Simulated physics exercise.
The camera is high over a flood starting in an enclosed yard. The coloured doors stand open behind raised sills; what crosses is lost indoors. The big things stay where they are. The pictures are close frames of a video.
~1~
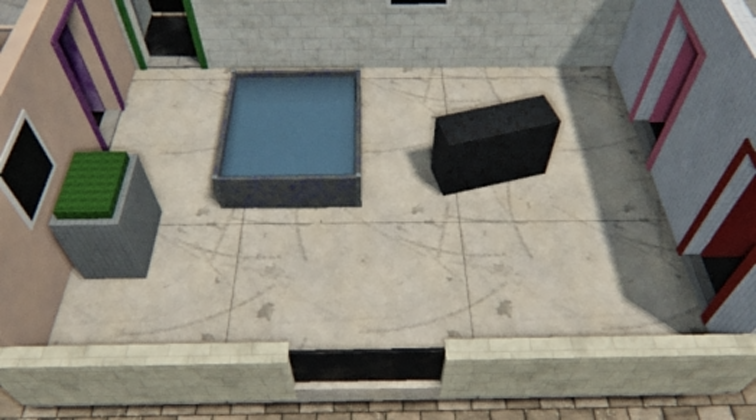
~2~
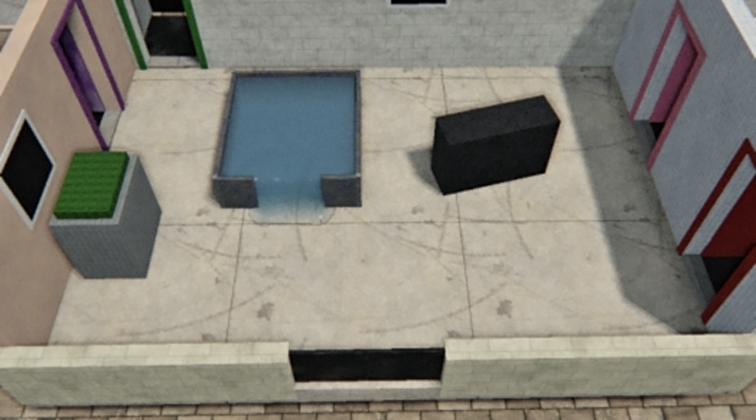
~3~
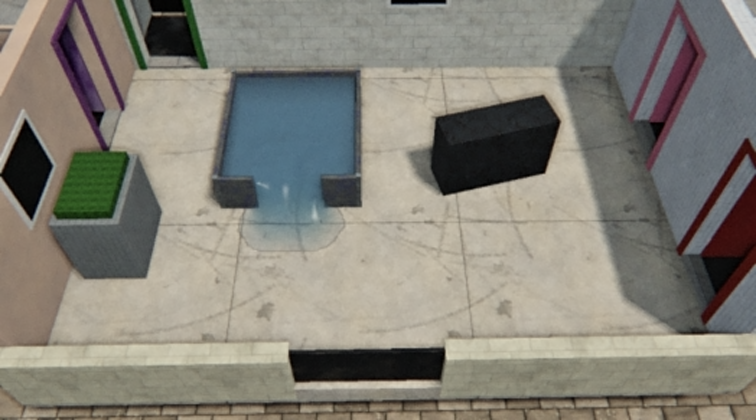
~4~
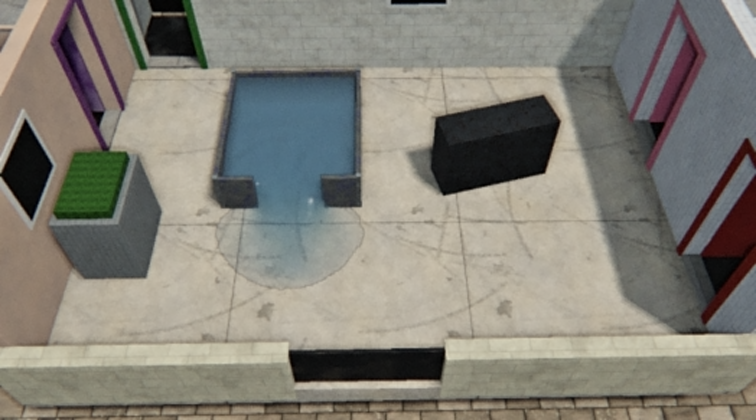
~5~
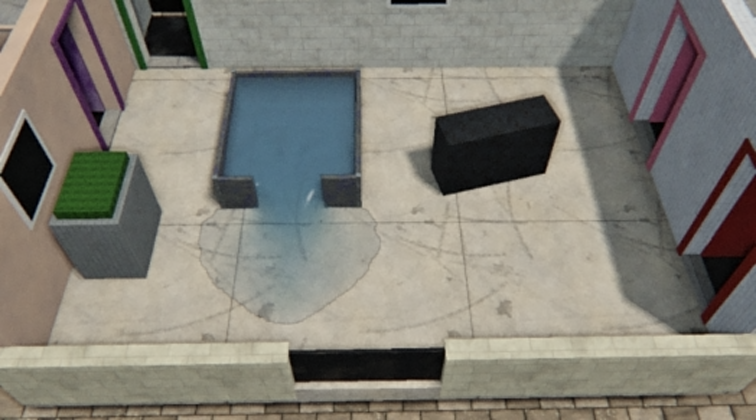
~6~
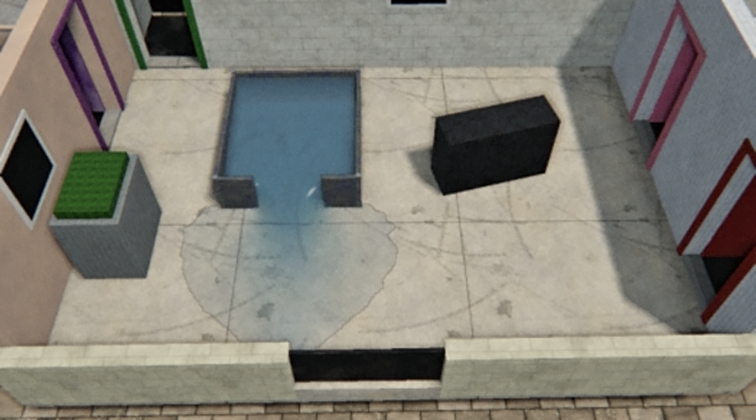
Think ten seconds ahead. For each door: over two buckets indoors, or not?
The red door floods; the green door holds within the limit; the pink door holds within the limit; the purple door holds within the limit.
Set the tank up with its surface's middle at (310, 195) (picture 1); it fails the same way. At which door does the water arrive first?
The red door.
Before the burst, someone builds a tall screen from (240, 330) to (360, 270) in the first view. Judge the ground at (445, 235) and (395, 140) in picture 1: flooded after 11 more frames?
In turn: Covered, not flooded.
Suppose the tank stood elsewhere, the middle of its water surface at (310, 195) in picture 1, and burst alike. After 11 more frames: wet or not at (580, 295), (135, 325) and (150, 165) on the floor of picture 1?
One after the other: Under water, under water, not flooded.
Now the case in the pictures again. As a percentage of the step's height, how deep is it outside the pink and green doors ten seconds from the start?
Roughly 90 per cent, then 90 per cent.
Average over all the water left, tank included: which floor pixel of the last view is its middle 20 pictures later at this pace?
Around (302, 233).
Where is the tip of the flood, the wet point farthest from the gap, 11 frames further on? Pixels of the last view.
Close to (606, 365).
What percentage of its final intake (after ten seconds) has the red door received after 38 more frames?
Near 50 in a hundred.
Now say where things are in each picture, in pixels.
Still water in the water tank at (292, 124), in the first picture.
Water pours out at (291, 197) and has run to (328, 212), in the second picture.
Water pours out at (291, 198) and has run to (318, 244), in the third picture.
The front is at (298, 282), out from the gap at (291, 198), in the fourth picture.
The front is at (295, 315), out from the gap at (291, 197), in the fifth picture.
The front is at a hidden place, out from the gap at (290, 197), in the sixth picture.
A moment on, water covers 20 % of the floor; the red door not reached, the green door not reached, the pink door not reached, the purple door not reached.
Next, water covers 25 % of the floor; the red door not reached, the green door not reached, the pink door not reached, the purple door not reached.
Then, water covers 40 % of the floor; the red door under two buckets in, the green door not reached, the pink door not reached, the purple door not reached.
Later, water covers 60 % of the floor; the red door over two buckets in, the green door wet at the sill, nothing in, the pink door wet at the sill, nothing in, the purple door wet at the sill, nothing in.
In the end, water covers 85 % of the floor; the red door far over two buckets in, the green door under two buckets in, the pink door wet at the sill, nothing in, the purple door wet at the sill, nothing in.
